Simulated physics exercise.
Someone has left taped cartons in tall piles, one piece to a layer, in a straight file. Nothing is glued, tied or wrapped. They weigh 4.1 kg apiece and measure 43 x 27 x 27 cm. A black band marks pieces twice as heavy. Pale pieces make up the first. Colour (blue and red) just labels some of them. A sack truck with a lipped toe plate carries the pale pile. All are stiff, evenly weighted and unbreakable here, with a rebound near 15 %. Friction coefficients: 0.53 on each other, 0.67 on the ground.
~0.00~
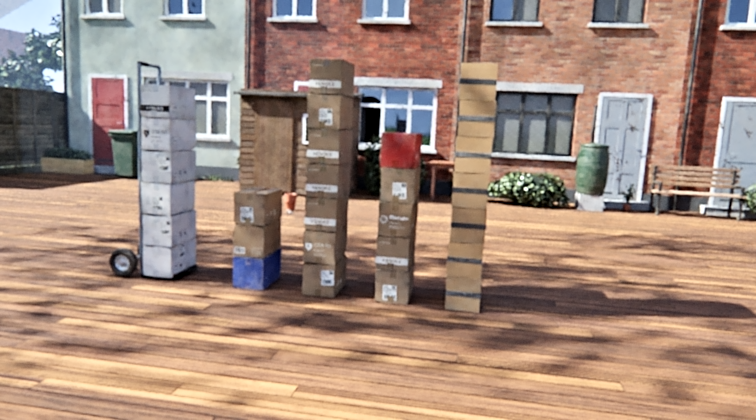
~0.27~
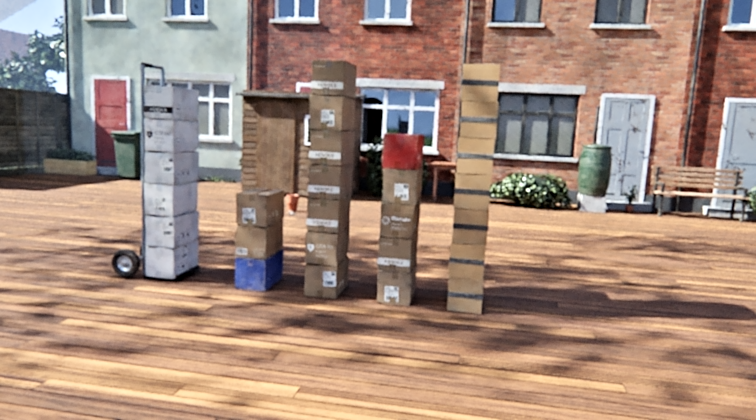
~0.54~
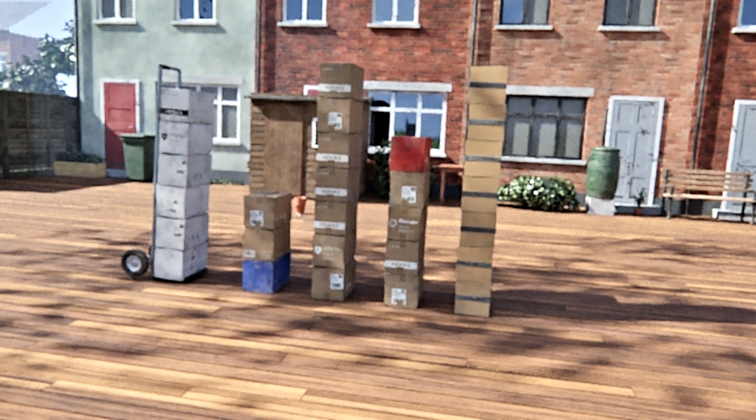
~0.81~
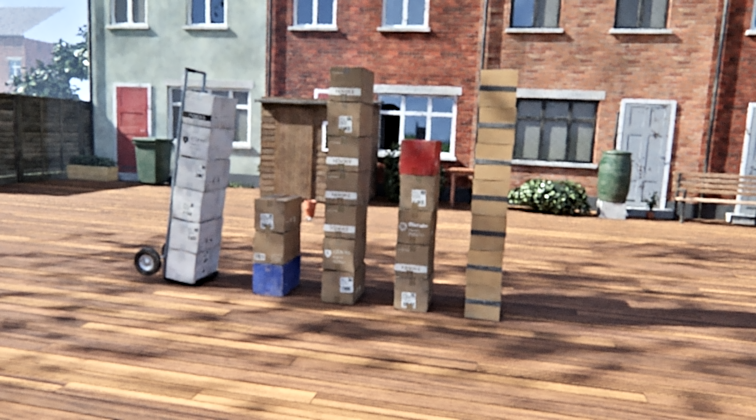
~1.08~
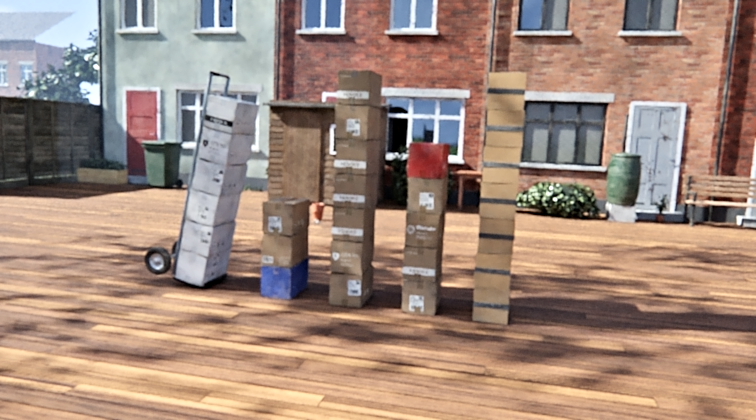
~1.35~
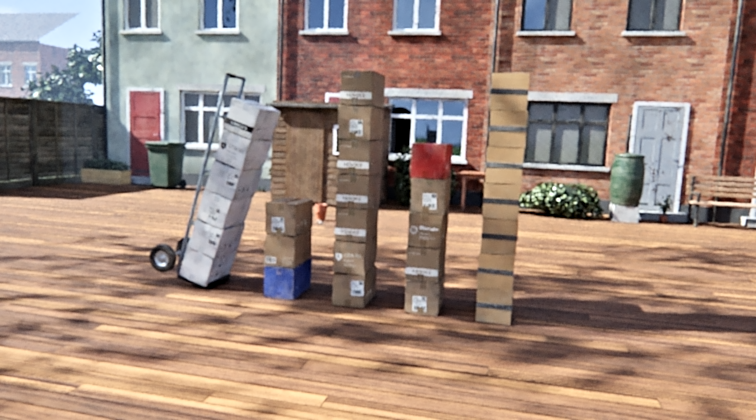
A sack truck stacked with pale cartons tilts steadily rightward toward four standing piles of boxes.
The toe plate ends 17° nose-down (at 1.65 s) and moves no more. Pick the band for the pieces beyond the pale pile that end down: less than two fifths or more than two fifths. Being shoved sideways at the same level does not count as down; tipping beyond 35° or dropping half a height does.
It comes to over two fifths.
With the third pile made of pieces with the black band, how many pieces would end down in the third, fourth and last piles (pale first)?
Then third 0, fourth 0, last 0.
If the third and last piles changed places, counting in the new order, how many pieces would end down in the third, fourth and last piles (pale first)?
Then third 0, fourth 0, last 0.
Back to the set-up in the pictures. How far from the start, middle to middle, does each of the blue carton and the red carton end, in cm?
Blue 0, red 180.
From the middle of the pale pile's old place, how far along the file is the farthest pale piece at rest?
Roughly 170 cm along.
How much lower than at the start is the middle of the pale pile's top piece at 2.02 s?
About 40 cm.
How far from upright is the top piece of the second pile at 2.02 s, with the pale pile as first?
It leans some 10°.
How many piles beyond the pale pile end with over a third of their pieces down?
The count is 4.
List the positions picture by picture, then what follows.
In the first picture (places mark the middle of the side facing us; the camera pans a little), truck frame (140, 107) 0° forward; red carton (398, 151); blue carton (248, 274); the rest undisturbed.
Truck frame (143, 108) 0° forward; red carton (400, 152), in the second picture.
Truck frame (159, 110) 3° forward; red carton (407, 154), in the third picture.
Truck frame (182, 112) 7° forward, top of the pale pile leaning 7°; red carton (417, 158); the rest undisturbed, in the fourth picture.
Truck frame (203, 115) 12° forward, top of the pale pile leaning 12°; red carton (425, 161); the rest undisturbed, in the fifth picture.
Truck frame (217, 116) 15° forward, top of the pale pile leaning 18°; red carton (428, 161); blue carton (278, 283); the rest undisturbed, in the sixth picture.
After 2.02 s, 5 of the pale pile down; none of the 22 other cartons down, 10 disturbed; blue carton leaning 7°.
After 3.18 s, 6 of the pale pile down; 3 of the 22 other cartons down; red carton leaning 20°.
After 4.18 s, 6 of the pale pile down; 16 of the 22 other cartons down; red carton leaning 41°, 40 cm lower.
After 4.74 s, 6 of the pale pile down; 18 of the 22 other cartons down; red carton on its side.
At rest (6.9 s), 6 of the pale pile down; 18 of the 22 other cartons down; red carton on its side; blue carton unmoved. That is 82 per cent. As the last picture would show them, middles, red carton near (630, 279), blue carton near (288, 277).
